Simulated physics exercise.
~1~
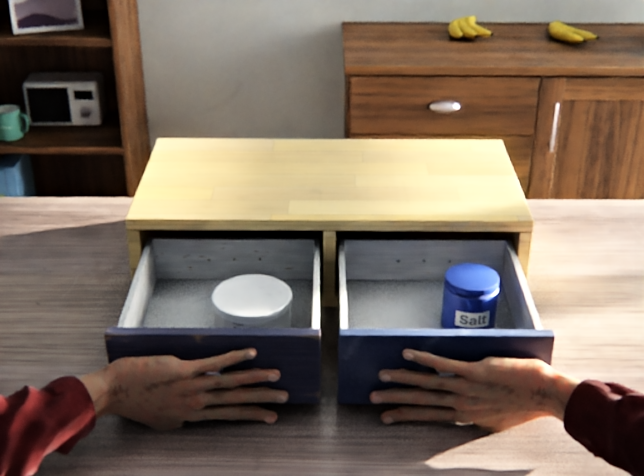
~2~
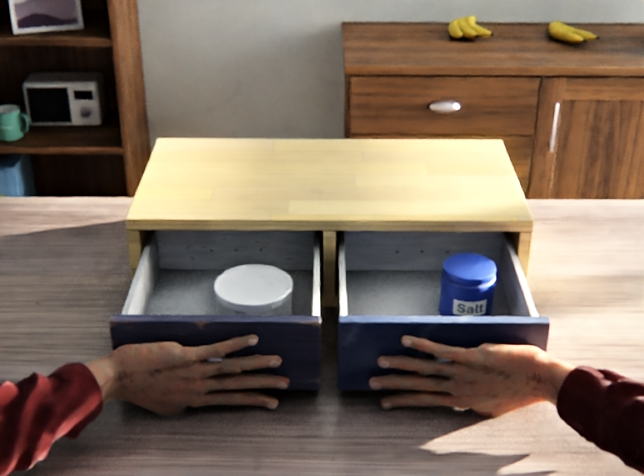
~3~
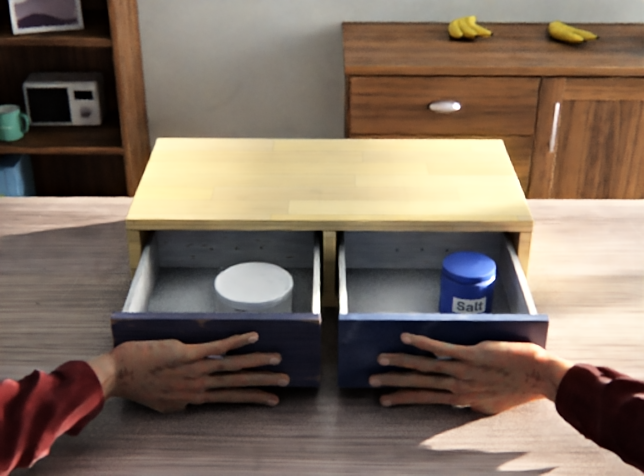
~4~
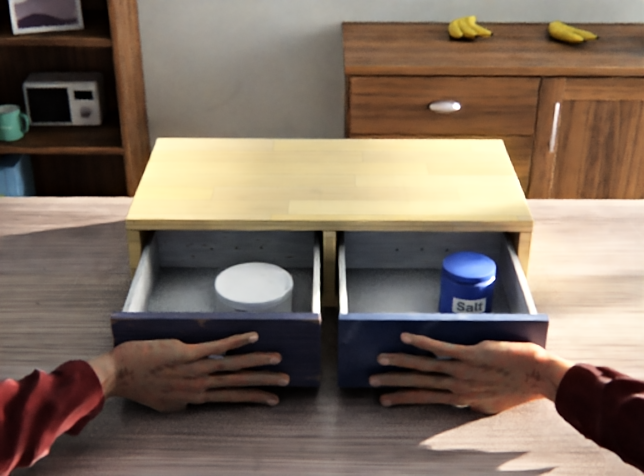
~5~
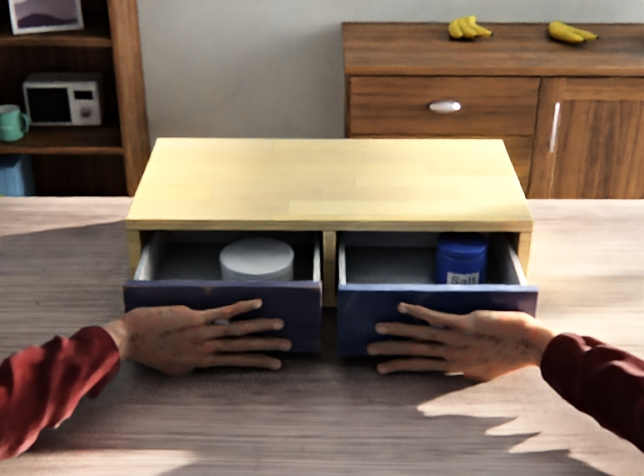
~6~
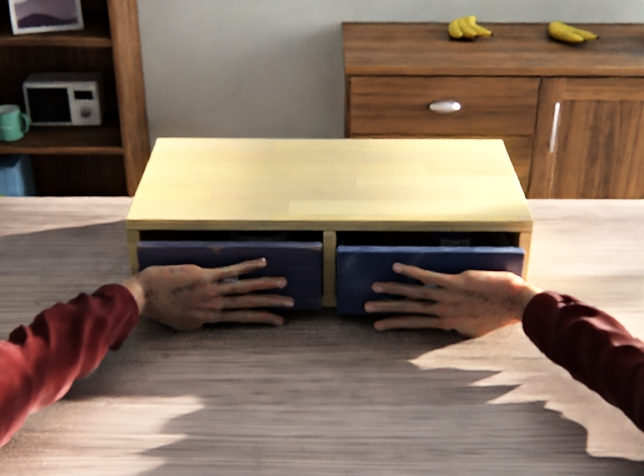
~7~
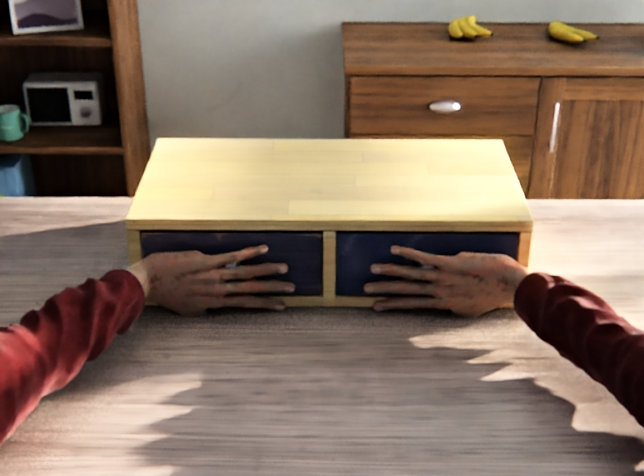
Two hands pushing in the blue drawers of a small wooden chest, shutting a white tub and blue salt jar inside.
